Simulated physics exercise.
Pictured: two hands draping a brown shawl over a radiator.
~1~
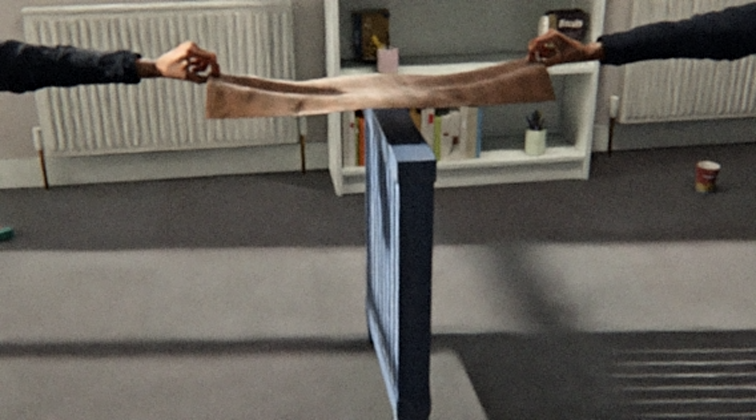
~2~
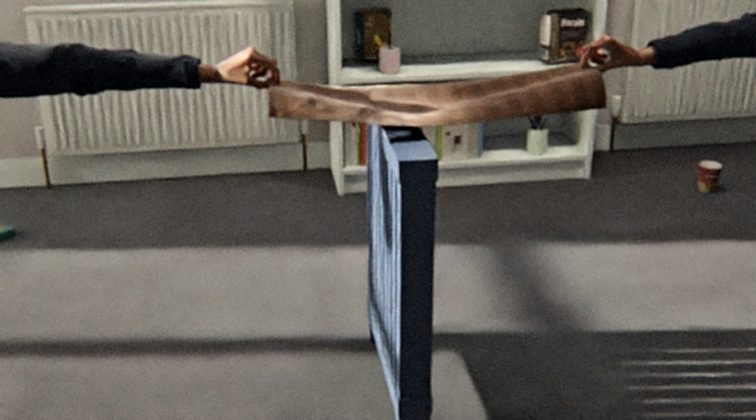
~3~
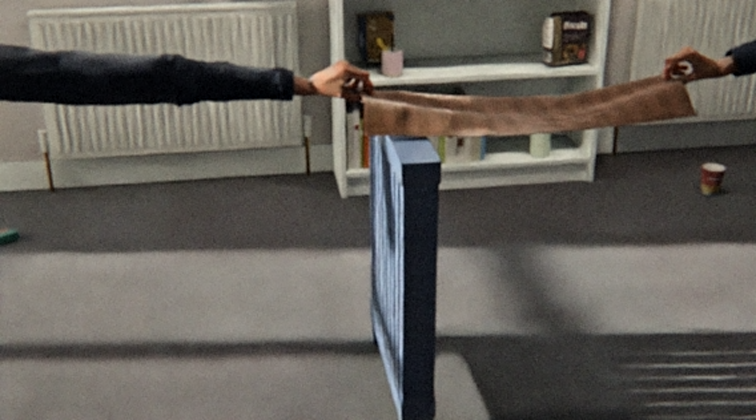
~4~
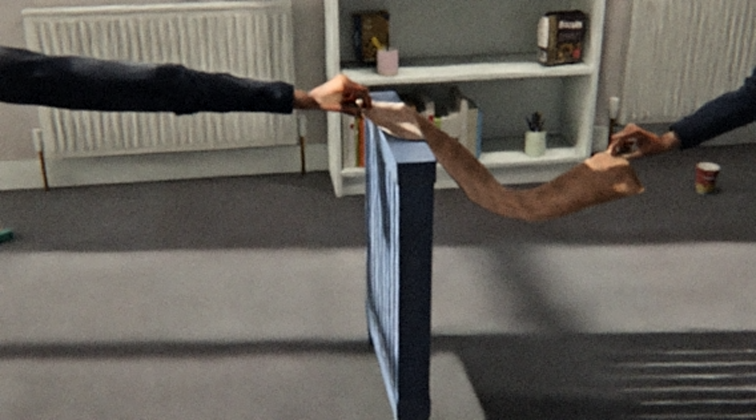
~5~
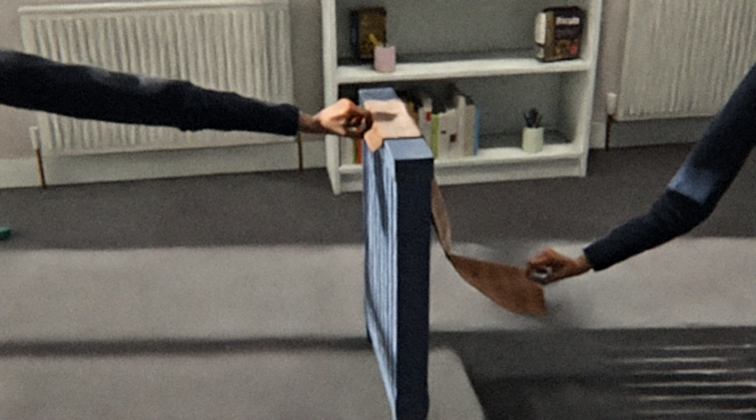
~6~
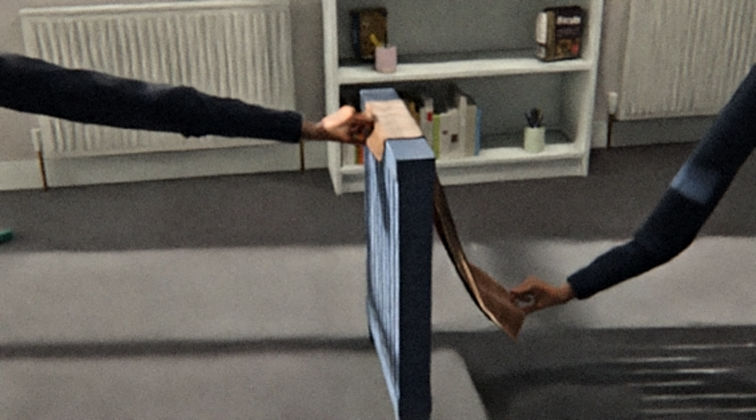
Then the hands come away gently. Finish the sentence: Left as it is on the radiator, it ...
Left as it is on the radiator, it drops off the right.
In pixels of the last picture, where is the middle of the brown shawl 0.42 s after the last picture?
Its middle is around pixel (451, 327).
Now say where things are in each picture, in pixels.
The first frame shows left end (212, 118); right end (550, 101); top of the radiator (417, 165).
The second frame shows left end (275, 118); right end (601, 108).
The third frame shows left end (371, 136); right end (691, 116); top of the radiator (422, 167).
The fourth frame shows left end (376, 125); right end (641, 193).
The fifth frame shows left end (377, 149); right end (544, 316).
The sixth frame shows left end (381, 156); right end (516, 343); far more of it on the right.
Then, 0.42 s after the last picture, shawl clear of the top and falling near (451, 327).
Then, 0.72 s after the last picture, shawl in a heap on the floor near (460, 368).
At rest, shawl in a heap on the floor near (467, 368). The brown shawl runs off to the right.
